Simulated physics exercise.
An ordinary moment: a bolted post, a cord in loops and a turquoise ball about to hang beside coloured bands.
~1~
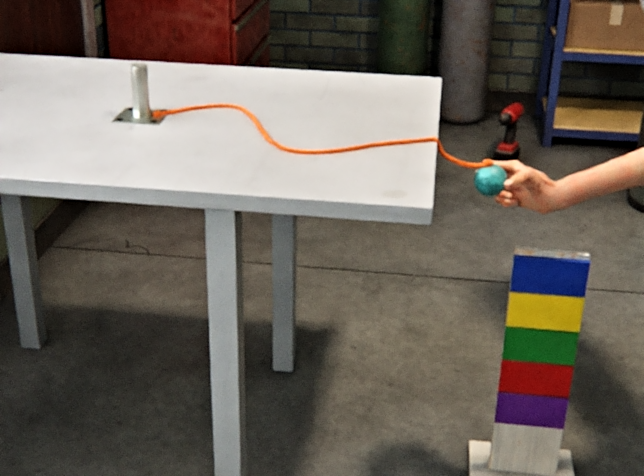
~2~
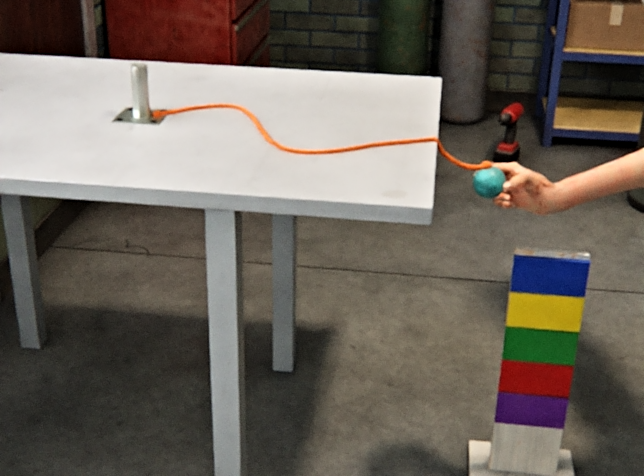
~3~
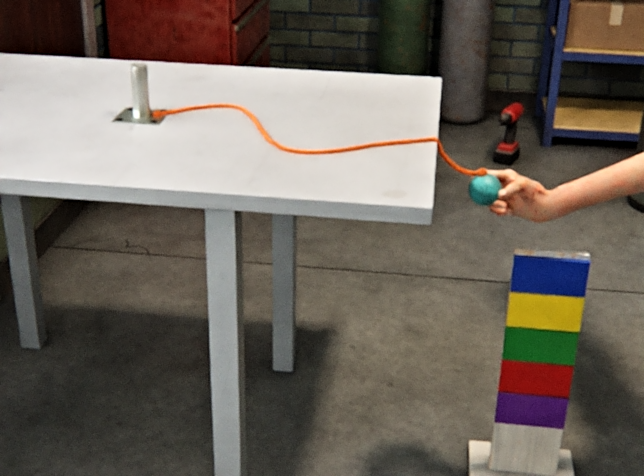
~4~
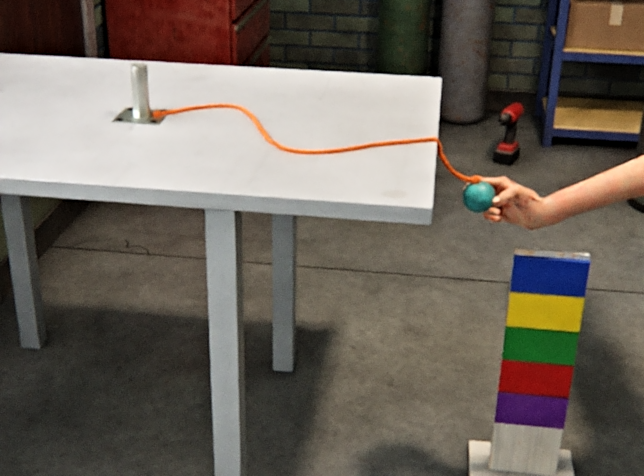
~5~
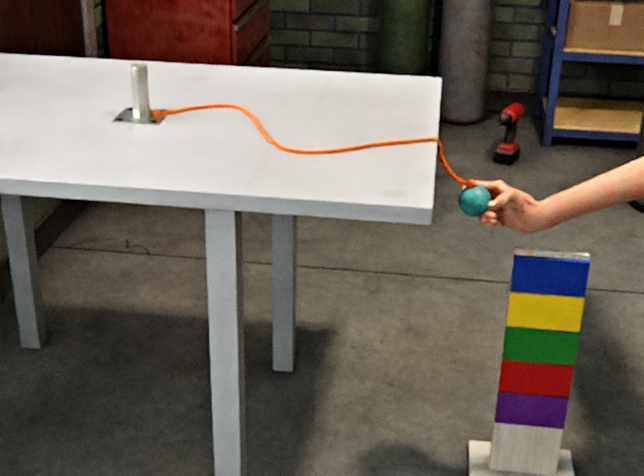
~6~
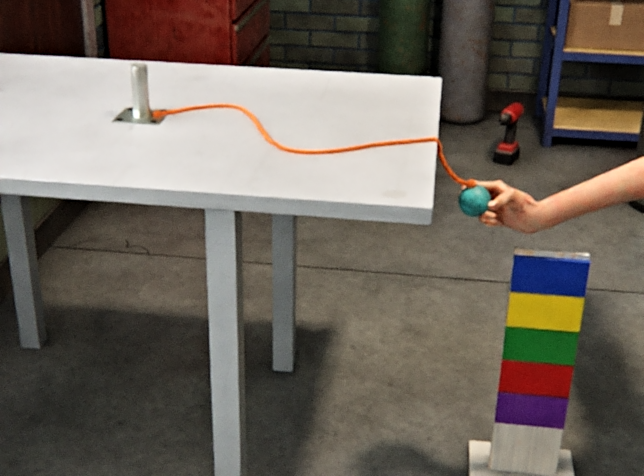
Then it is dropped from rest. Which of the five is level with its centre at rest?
Its centre hangs level with the yellow band.
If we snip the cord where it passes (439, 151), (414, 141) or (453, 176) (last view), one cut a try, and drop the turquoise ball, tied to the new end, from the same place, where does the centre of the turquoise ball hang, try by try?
Try by try, around (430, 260), (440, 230) and (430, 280).
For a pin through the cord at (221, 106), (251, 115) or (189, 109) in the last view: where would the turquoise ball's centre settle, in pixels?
About (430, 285), (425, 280) and (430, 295).
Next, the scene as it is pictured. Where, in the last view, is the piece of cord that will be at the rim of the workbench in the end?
At (343, 150), roughly.
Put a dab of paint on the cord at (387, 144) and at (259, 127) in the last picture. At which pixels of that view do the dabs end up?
Near (436, 187) and (308, 128).
Soon after, ball near (440, 292); level with yellow.
After that, ball near (429, 303); level with yellow.
In the end, ball near (431, 304); level with yellow. Its middle rests at the yellow band.
